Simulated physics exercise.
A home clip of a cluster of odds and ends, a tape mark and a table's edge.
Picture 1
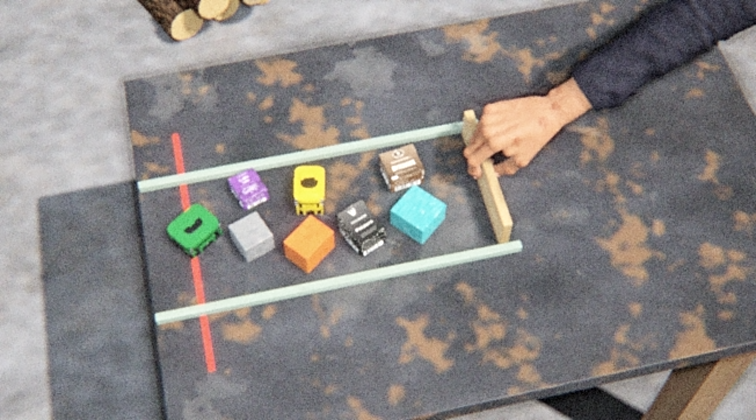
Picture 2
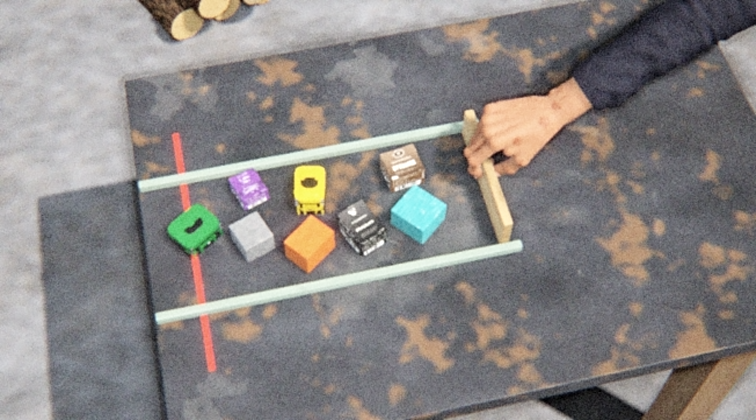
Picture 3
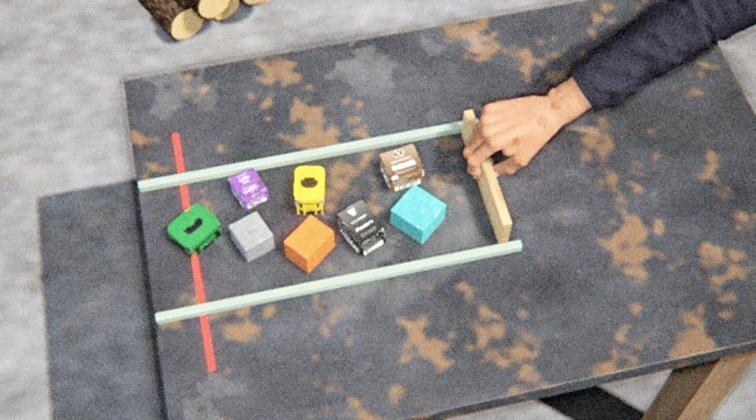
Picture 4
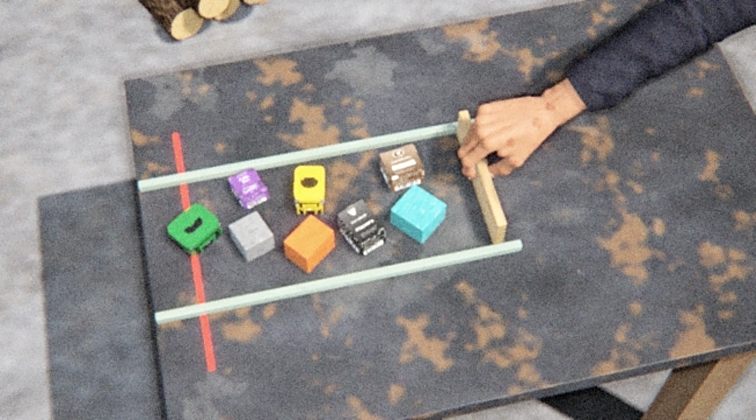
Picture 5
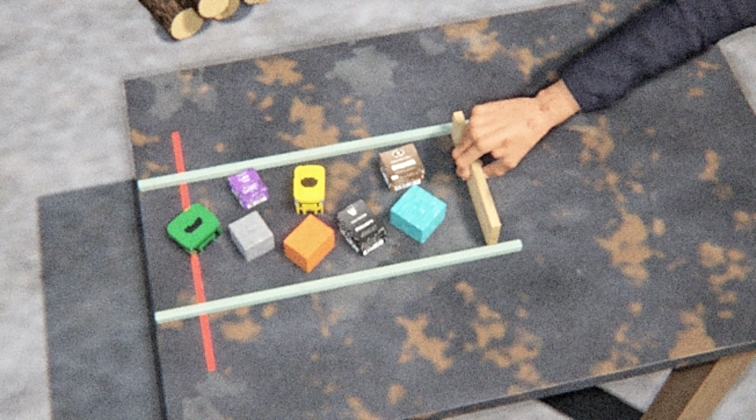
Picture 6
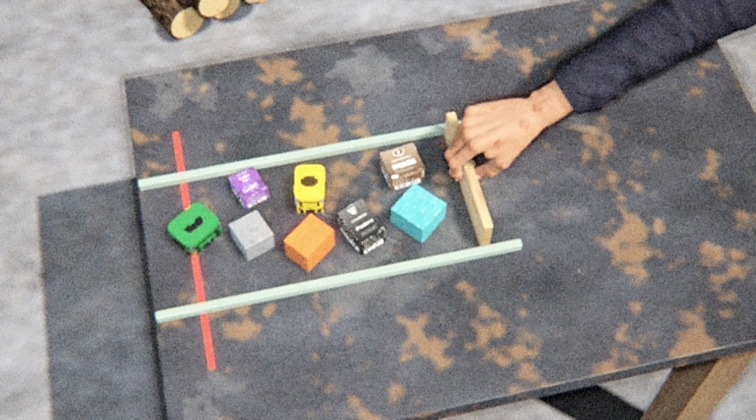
On a dark, rust-blotched table, a hand held a wooden board upright behind a cluster of small colourful blocks and cases between two pale rails, then slid it slightly left while they stayed still.
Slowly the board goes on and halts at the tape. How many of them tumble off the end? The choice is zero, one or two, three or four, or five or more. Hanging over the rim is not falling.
Here the number that fall off is five or more.
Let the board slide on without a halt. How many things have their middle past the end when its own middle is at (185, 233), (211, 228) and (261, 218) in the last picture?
The counts: 5, 3 and 0.
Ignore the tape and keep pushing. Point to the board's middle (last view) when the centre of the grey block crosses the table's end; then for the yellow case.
About (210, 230), and (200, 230) for the other.
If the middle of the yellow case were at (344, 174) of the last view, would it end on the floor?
The yellow case falls.
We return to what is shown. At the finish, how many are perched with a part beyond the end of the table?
1 of them.
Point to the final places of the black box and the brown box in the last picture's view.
First (169, 285), then (168, 210).
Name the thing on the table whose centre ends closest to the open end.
The black box.
Early on, none off yet; green case at rest near (195, 230); grey block at rest near (252, 236); purple box at rest near (249, 188).
A while later, none off yet; green case moving near (190, 227); grey block travelled about its own width near (227, 239); purple box travelled about its own width near (223, 189).
Further along, none off yet; green case leaning a little near (137, 236); grey block travelled well along near (163, 251); purple box travelled well along near (149, 201).
Finally, the number that fall off is five or more; lost, yellow case, orange block, purple box, grey block and green case.
